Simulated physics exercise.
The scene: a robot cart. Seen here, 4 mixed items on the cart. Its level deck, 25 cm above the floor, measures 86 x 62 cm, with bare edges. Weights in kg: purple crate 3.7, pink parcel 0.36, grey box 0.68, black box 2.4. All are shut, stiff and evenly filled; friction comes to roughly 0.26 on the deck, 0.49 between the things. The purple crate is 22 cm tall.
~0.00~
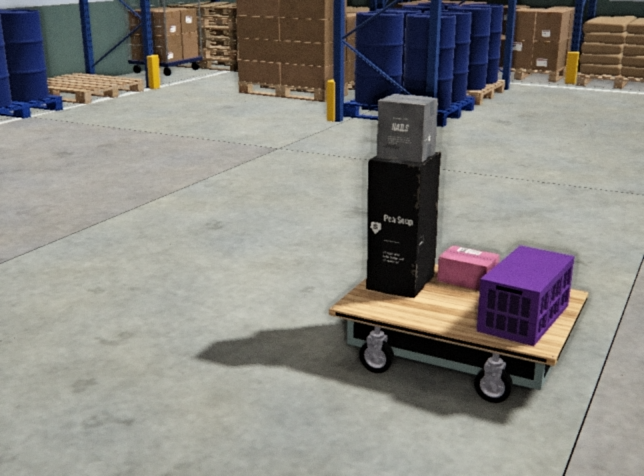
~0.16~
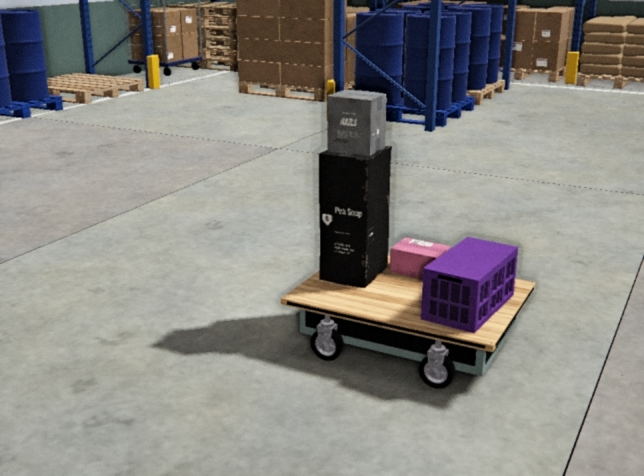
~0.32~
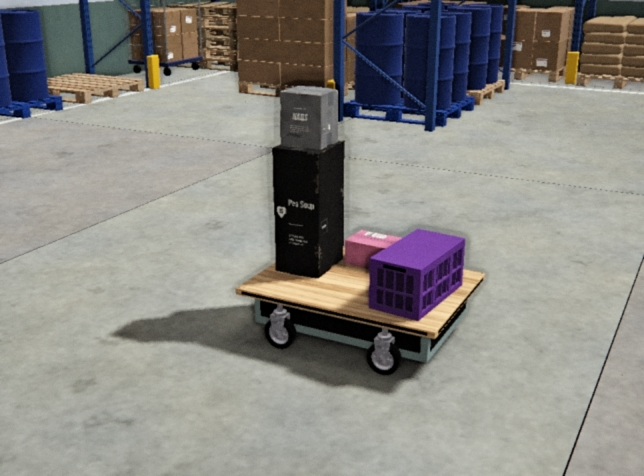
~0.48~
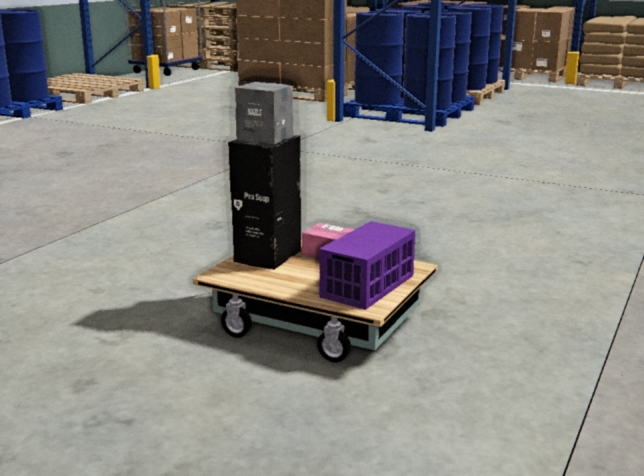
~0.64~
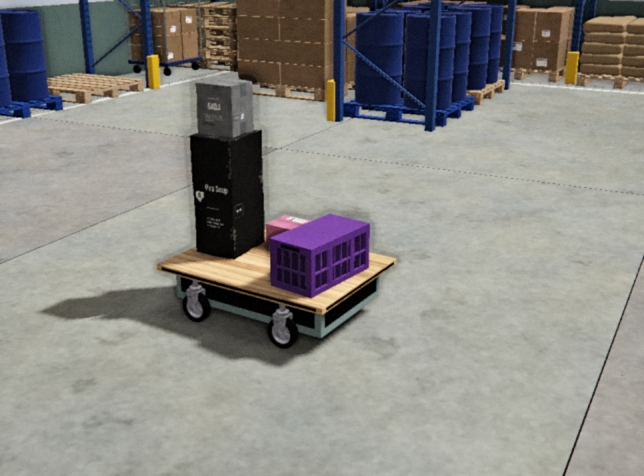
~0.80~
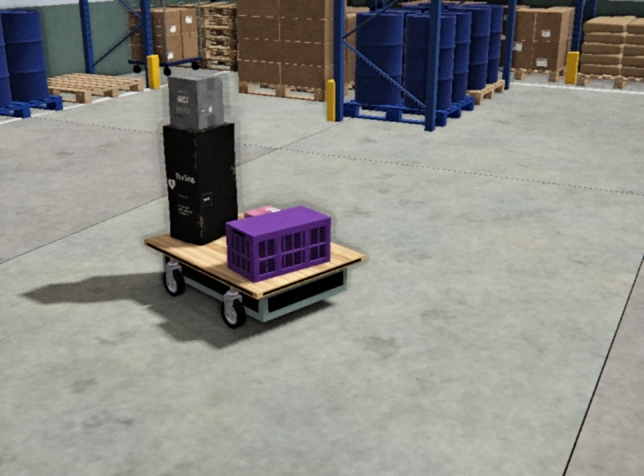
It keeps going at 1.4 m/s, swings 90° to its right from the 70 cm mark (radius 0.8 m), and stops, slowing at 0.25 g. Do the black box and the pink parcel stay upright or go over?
The black box tips over and the pink parcel stays upright.
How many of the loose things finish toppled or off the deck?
2 of them.
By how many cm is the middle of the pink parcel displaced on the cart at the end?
Some 12 cm.
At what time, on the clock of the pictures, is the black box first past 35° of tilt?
At about 1.4 s.
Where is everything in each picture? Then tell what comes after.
Cart 0 cm along; black box (403, 221); pink parcel (468, 268), in the first frame.
Cart 22 cm along; purple crate (471, 282); grey box (357, 122), in the second frame.
Cart 45 cm along; purple crate (418, 272); grey box (310, 117), in the third frame.
Cart 67 cm along; purple crate (368, 263); grey box (265, 113), in the fourth frame.
Cart 90 cm along, turned 5°; purple crate (321, 254); grey box (225, 107) moved 2 cm, in the fifth frame.
Cart 112 cm along, turned 19°; black box (202, 181) moved 12 cm, in the sixth frame.
After 1.10 s, cart 154 cm along, turned 50°; black box moved 33 cm near (183, 158); pink parcel moved 10 cm near (261, 203); grey box moved 34 cm.
After 1.40 s, cart 196 cm along, turned 80°; grey box and black box now off the deck; pink parcel moved 12 cm near (290, 185); purple crate moved 2 cm.
After 1.80 s, cart 248 cm along, turned 90°; pink parcel moved 12 cm near (334, 166); purple crate moved 3 cm.
In the end (2.6 s), off the deck and tipped over, black box; off the deck but upright, grey box; not toppled but over 10 cm from the start, pink parcel; the last one under 10 cm from the start. In the last view, black box near (188, 177), pink parcel near (346, 160).
